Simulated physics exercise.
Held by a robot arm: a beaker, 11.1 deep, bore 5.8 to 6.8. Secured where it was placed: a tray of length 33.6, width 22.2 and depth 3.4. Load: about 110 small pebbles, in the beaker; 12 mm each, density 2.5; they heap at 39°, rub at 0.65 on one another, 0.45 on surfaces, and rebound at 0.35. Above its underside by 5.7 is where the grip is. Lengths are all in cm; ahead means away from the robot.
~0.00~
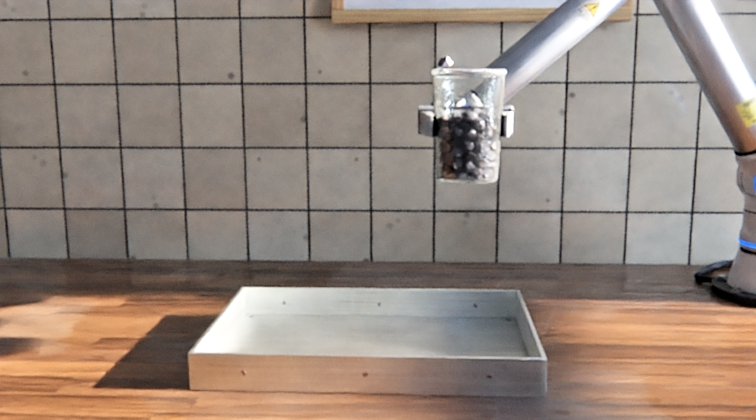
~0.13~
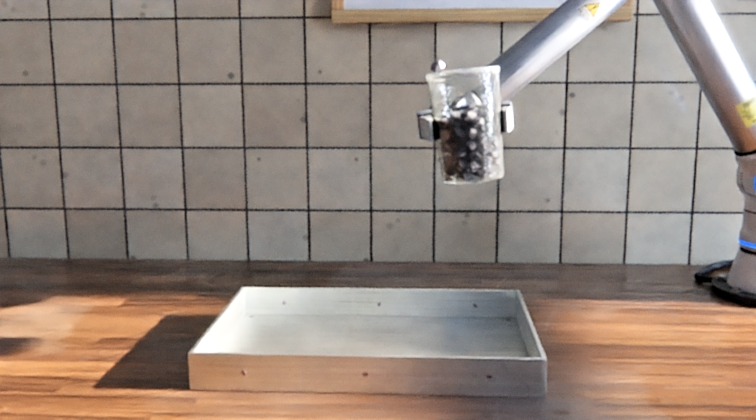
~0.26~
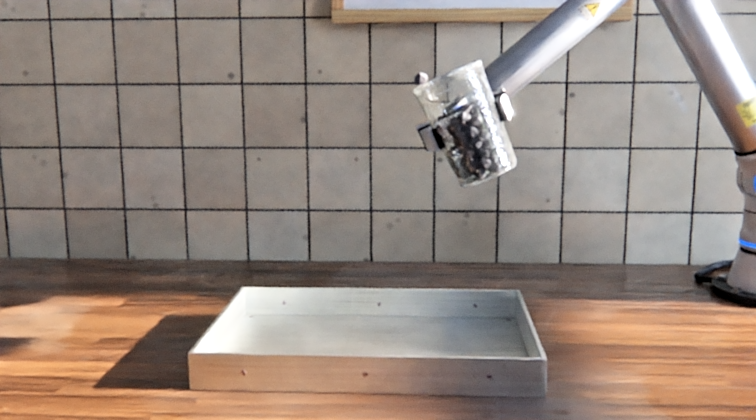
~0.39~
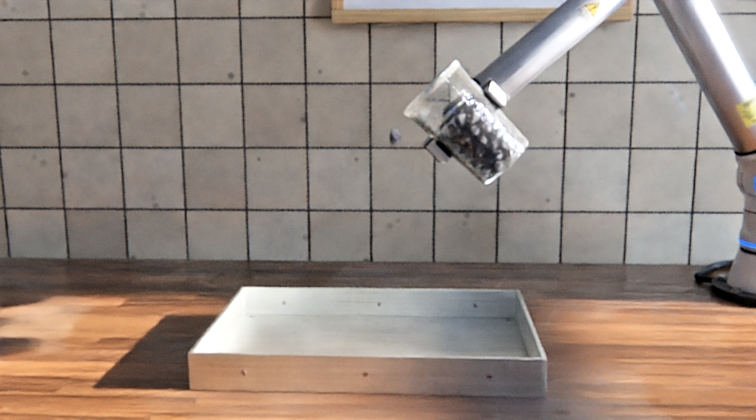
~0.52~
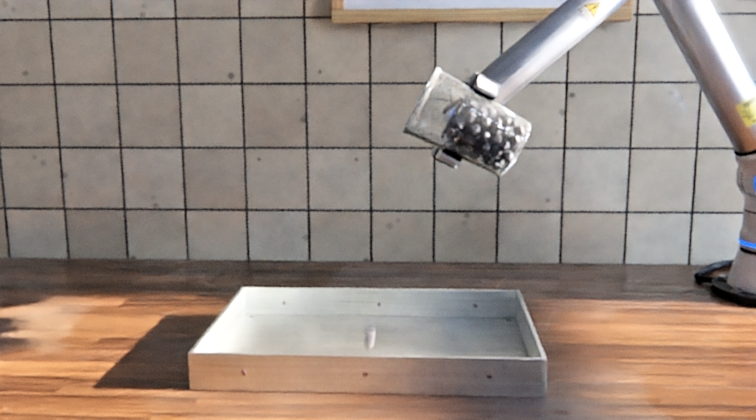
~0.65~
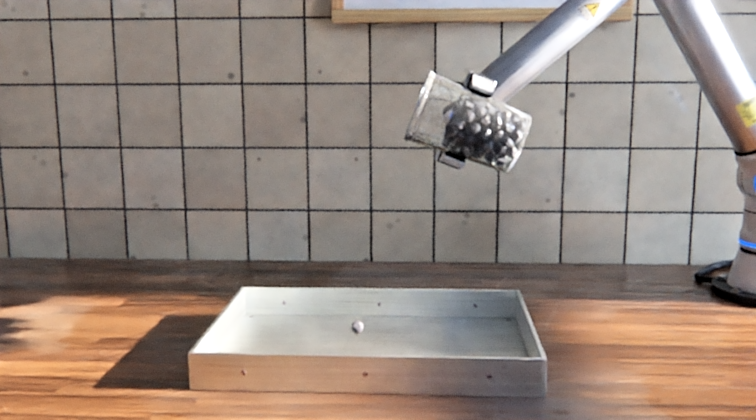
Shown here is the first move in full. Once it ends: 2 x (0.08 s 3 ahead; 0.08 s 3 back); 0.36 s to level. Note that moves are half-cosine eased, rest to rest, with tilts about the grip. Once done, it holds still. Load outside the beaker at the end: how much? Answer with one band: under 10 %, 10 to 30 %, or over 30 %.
10 to 30 %.
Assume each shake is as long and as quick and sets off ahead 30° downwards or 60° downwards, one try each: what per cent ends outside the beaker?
About 5 and 5 per cent.
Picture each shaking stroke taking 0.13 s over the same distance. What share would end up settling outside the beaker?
Roughly 0 in a hundred.
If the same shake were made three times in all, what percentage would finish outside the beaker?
20 per cent.
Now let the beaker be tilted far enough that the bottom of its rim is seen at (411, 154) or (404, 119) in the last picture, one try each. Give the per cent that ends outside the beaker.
Estimates in order: 55 % and 5 %.
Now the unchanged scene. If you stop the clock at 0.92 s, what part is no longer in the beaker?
Share out so far: Close to 5 %.
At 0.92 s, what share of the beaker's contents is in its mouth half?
Near 50 %.
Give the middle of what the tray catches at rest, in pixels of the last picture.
Around (331, 341).
By 0.92 s, tilted 69° forward, highest piece 26 above the table; 104 in the beaker, 1 in the tray, 7 in flight or on a rim.
By 1.19 s, tilted 22° forward, highest piece 29 above the table; 97 in the beaker, 14 in the tray, 1 in flight or on a rim.
By 1.53 s, level, highest piece 27 above the table; 97 in the beaker, 15 in the tray.
By 2.58 s, level, highest piece 27 above the table; 97 in the beaker, 15 in the tray.
Final count, 97 in the beaker, 15 in the tray. That is 13 % outside the beaker.
